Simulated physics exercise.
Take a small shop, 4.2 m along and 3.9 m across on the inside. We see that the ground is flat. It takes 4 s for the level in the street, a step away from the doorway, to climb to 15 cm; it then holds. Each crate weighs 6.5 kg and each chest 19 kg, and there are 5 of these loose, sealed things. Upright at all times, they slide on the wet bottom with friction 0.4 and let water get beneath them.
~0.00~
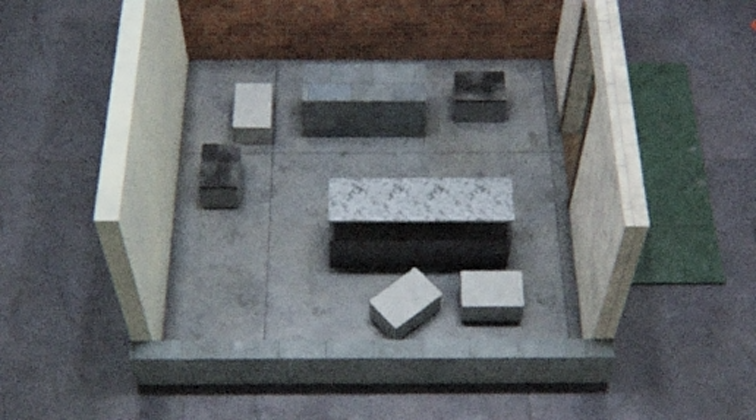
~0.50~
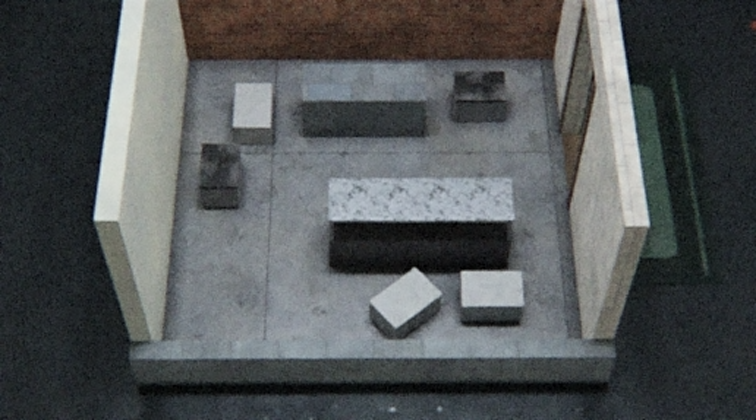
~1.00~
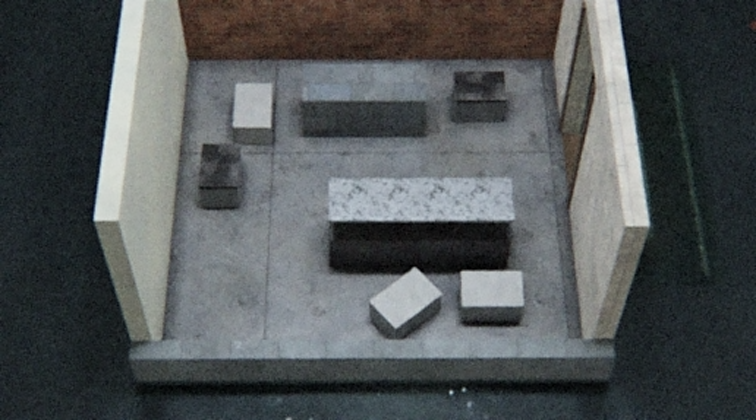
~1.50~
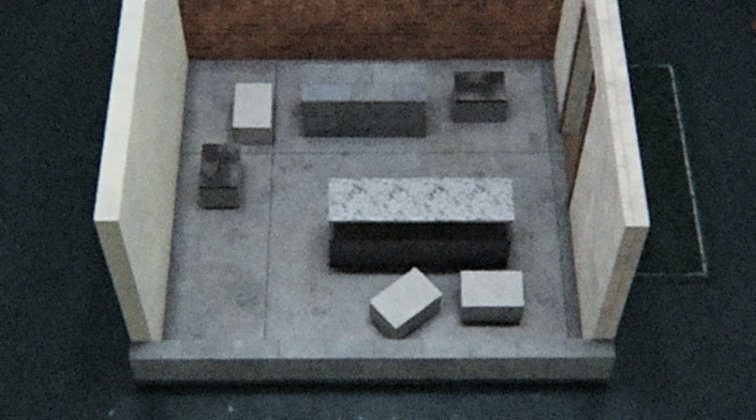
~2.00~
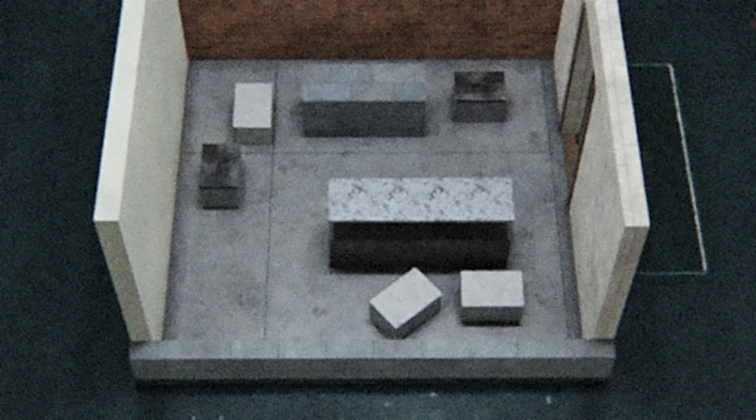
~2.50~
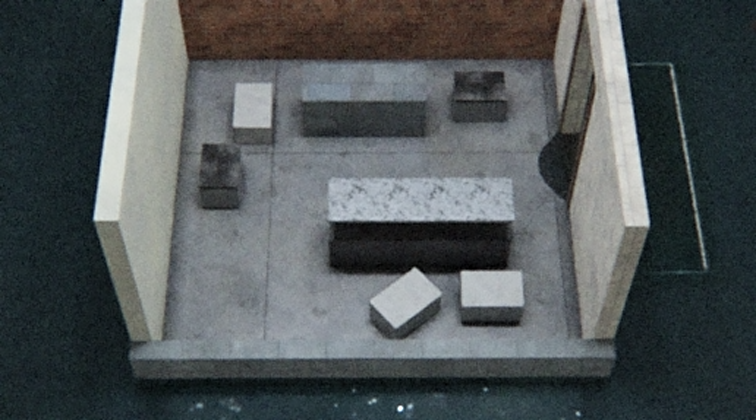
Dark water spreading over the ground around a small open-topped shop, then creeping in at the right-hand doorway past unmoving blocks.
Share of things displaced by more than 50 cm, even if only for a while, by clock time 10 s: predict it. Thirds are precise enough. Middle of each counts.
I'd put it at less than a third.
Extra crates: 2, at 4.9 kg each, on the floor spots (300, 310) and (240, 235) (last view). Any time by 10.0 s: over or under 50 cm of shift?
First one stays within it, second one goes beyond it.
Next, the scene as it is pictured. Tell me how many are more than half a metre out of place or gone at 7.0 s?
The number comes to 0.
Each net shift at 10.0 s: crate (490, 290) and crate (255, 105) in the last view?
In that order: 0 cm, 60 cm.
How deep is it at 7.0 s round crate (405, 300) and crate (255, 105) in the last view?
I'd estimate 0 cm for the first and 2 cm for the second.
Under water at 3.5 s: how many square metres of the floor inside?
1.5 m2.
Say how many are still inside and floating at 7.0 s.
At that moment 0.
After 3.5 s 0 of 5 are over 50 cm from their spots; 0 afloat.
After 4.5 s 0 of 5 are over 50 cm from their spots; 0 afloat.
After 7.0 s 0 of 5 are over 50 cm from their spots; 0 afloat.
After 10.0 s 1 of 5 are over 50 cm from their spots, and 1 have been at some point; 1 afloat.
